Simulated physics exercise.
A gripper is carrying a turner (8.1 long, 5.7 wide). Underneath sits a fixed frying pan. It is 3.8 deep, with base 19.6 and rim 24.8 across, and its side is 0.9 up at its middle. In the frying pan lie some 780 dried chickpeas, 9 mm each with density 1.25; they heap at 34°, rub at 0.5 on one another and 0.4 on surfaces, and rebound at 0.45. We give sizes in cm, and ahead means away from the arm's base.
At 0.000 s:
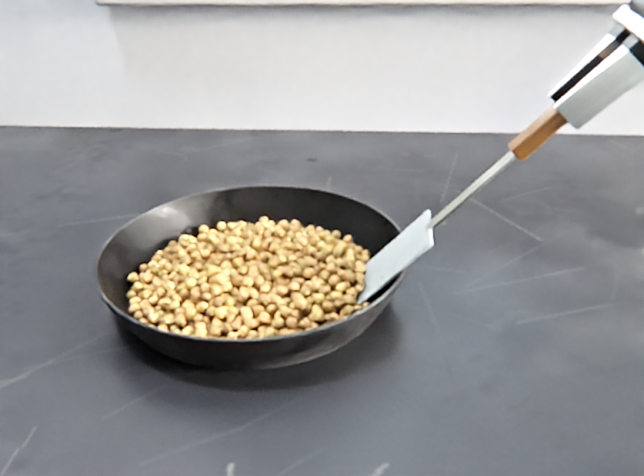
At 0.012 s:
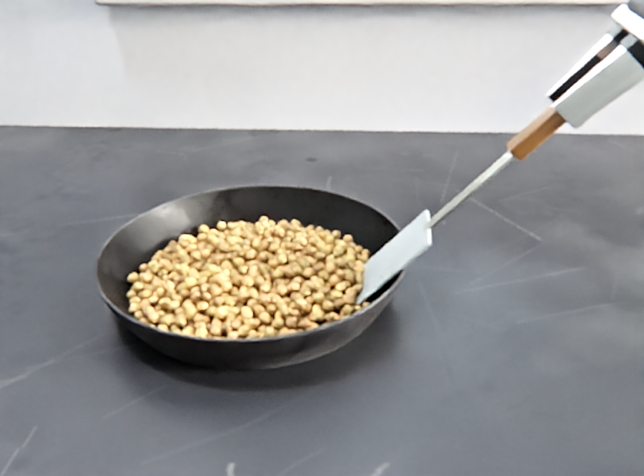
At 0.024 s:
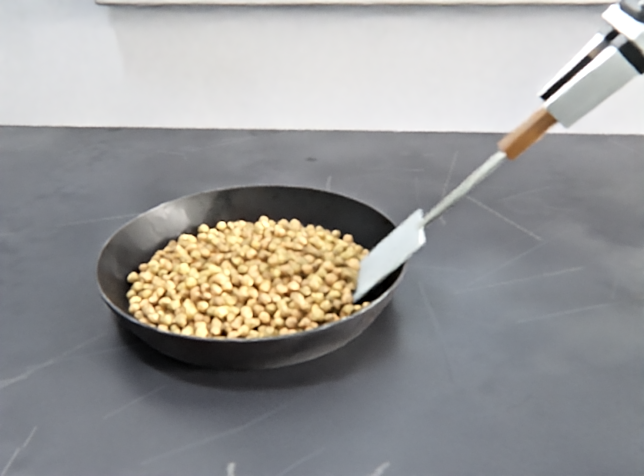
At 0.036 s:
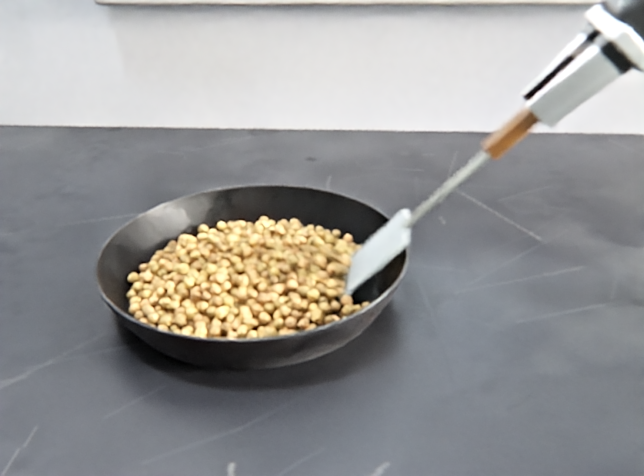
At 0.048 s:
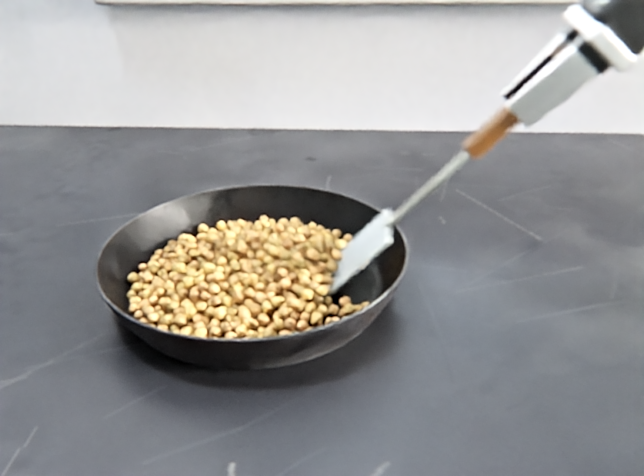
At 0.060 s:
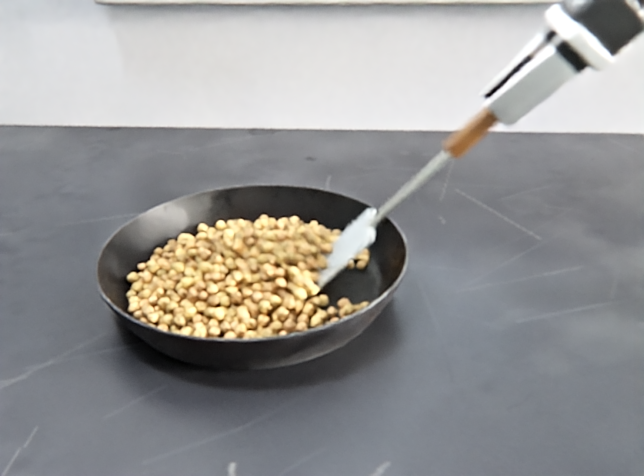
To begin with, a gripper holds a turner with its pale blade resting at the right side of a dark pan heaped with dried chickpeas. The blade then slides left a short way into the chickpeas, pushing some aside and leaving a partly cleared patch of pan behind it.
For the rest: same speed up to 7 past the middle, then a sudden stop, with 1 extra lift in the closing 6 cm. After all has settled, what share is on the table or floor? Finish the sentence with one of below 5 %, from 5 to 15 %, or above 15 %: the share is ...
The share is from 5 to 15 %.
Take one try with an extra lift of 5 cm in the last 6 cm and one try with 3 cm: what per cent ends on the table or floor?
Roughly 15 % and then 15 %.
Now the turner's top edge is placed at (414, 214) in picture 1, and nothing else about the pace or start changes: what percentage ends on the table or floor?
About 5 per cent.
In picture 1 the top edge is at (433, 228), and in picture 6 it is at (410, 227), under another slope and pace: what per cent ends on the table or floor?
Some 0 percent ends up on the table or floor.
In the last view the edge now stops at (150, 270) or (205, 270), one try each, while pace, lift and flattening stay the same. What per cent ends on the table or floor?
Roughly 15 and 5 per cent.
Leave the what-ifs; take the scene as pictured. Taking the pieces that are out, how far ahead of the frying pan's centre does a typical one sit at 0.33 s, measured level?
It comes to near 18 cm ahead of the middle.
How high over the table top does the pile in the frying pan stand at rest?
Some 4.5 cm above the table.
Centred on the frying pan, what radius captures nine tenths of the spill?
40 centimetres, give or take.
By 0.09 s, sloping 47°, highest piece 6 above the table; 783 in the frying pan.
By 0.12 s, sloping 47°, highest piece 7 above the table; 783 in the frying pan.
By 0.33 s, sloping 47°, highest piece 5 above the table; 713 in the frying pan, 69 on the table or floor, 1 on the blade or in flight.
By 1.38 s, sloping 47°, highest piece 4 above the table; 713 in the frying pan, 70 on the table or floor.
Final count, 713 in the frying pan, 70 on the table or floor. That is 9 % on the table or floor.
